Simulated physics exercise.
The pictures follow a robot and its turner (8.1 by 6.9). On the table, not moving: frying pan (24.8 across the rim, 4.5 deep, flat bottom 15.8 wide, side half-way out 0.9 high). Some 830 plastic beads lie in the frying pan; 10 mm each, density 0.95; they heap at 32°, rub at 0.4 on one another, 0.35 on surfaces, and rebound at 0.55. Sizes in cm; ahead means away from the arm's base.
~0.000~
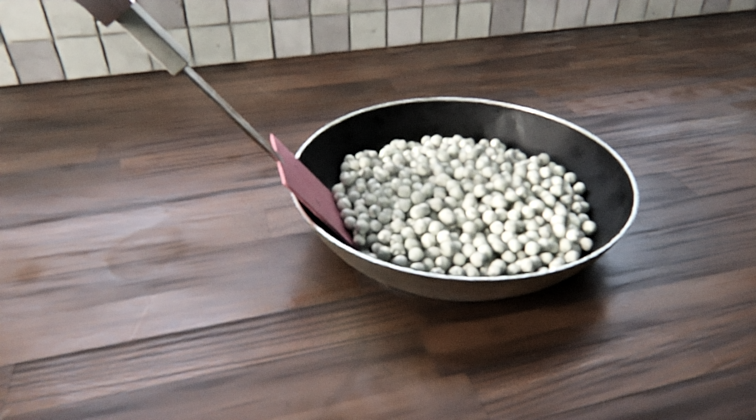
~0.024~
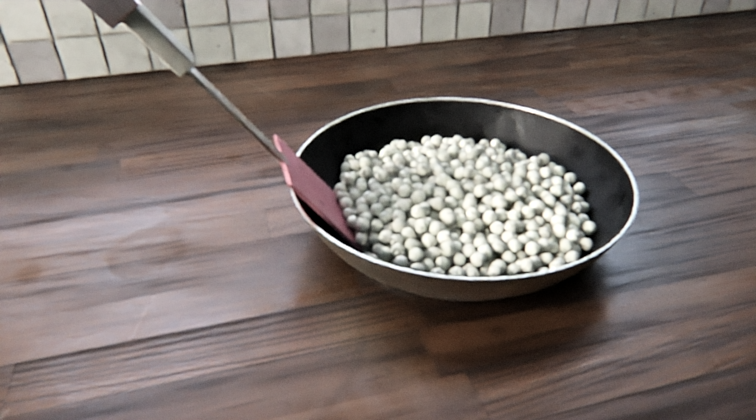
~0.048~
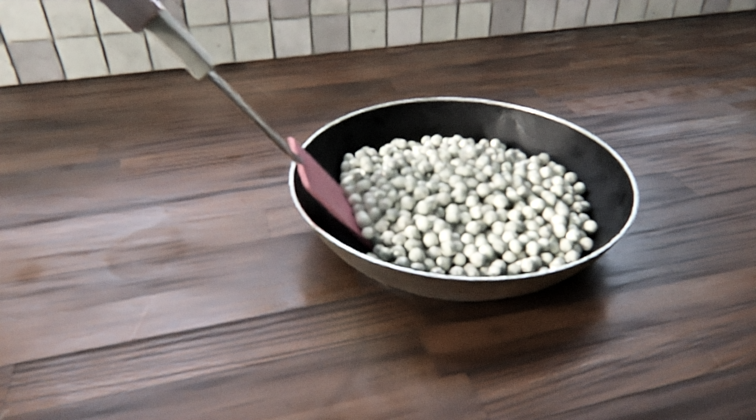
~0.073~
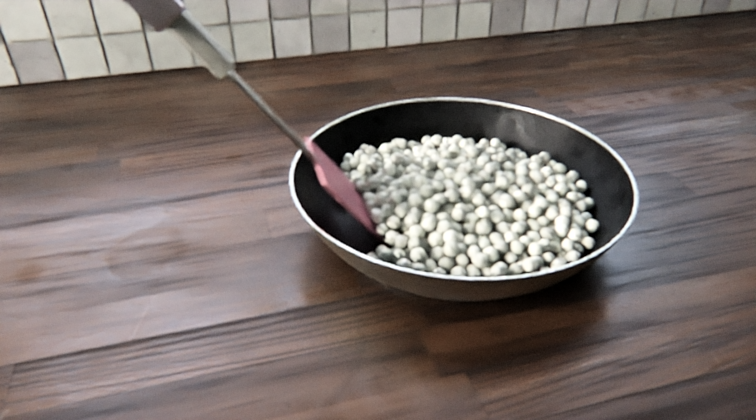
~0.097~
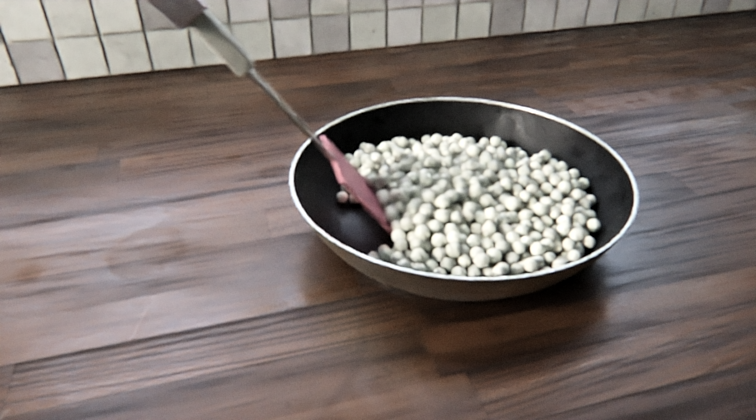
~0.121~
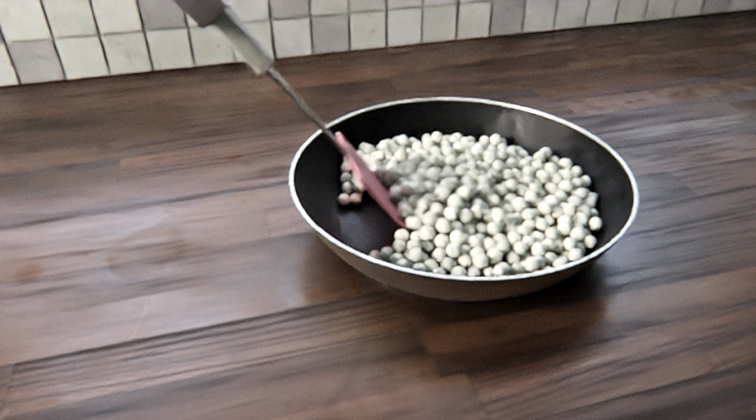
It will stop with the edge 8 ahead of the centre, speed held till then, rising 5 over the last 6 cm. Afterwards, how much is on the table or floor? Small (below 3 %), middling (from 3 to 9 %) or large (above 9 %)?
A middling share, from 3 to 9 %, ends on the table or floor.
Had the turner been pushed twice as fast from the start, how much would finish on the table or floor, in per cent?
In that case some 15 per cent.
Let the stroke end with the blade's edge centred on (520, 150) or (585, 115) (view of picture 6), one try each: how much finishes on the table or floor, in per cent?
Some 0 and 20 per cent.
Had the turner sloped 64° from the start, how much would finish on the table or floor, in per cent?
In that case some 5 per cent.
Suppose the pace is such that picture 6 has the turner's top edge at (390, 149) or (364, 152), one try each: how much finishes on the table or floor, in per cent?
Some 15 and 10 per cent.
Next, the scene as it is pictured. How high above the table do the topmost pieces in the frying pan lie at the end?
Roughly 5.5 cm.
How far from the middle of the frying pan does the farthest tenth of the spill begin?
Roughly 35 cm.
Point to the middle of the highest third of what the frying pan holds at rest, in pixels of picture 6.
Around (547, 173).
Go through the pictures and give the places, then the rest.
The turner top edge at (277, 158), sloping 55°; upper third of the load around (453, 193), from x 340 to 590, top at y 140; 834 in the frying pan, in the first picture.
The turner top edge at (282, 158), sloping 55°; upper third of the load around (452, 193), from x 340 to 590, top at y 140, in the second picture.
The turner top edge at (298, 160), sloping 55°; upper third of the load around (452, 191), from x 340 to 590, top at y 140, in the third picture.
The turner top edge at (315, 159), sloping 55°; upper third of the load around (454, 190), from x 340 to 590, top at y 140, in the fourth picture.
The turner top edge at (331, 157), sloping 55°; upper third of the load around (459, 188), from x 340 to 595, top at y 140, in the fifth picture.
The turner top edge at (348, 155), sloping 55°; upper third of the load around (464, 186), from x 345 to 595, top at y 140; 834 in the frying pan, in the sixth picture.
After 0.21 s, sloping 55°, highest piece 5 above the table; 834 in the frying pan.
After 0.30 s, sloping 55°, highest piece 7 above the table; 834 in the frying pan.
After 0.55 s, sloping 55°, highest piece 6 above the table; 787 in the frying pan, 44 on the table or floor, 3 on the blade or in flight.
After 1.60 s, sloping 55°, highest piece 5 above the table; 787 in the frying pan, 47 on the table or floor.
In the end, 787 in the frying pan, 47 on the table or floor. That is 6 % on the table or floor.
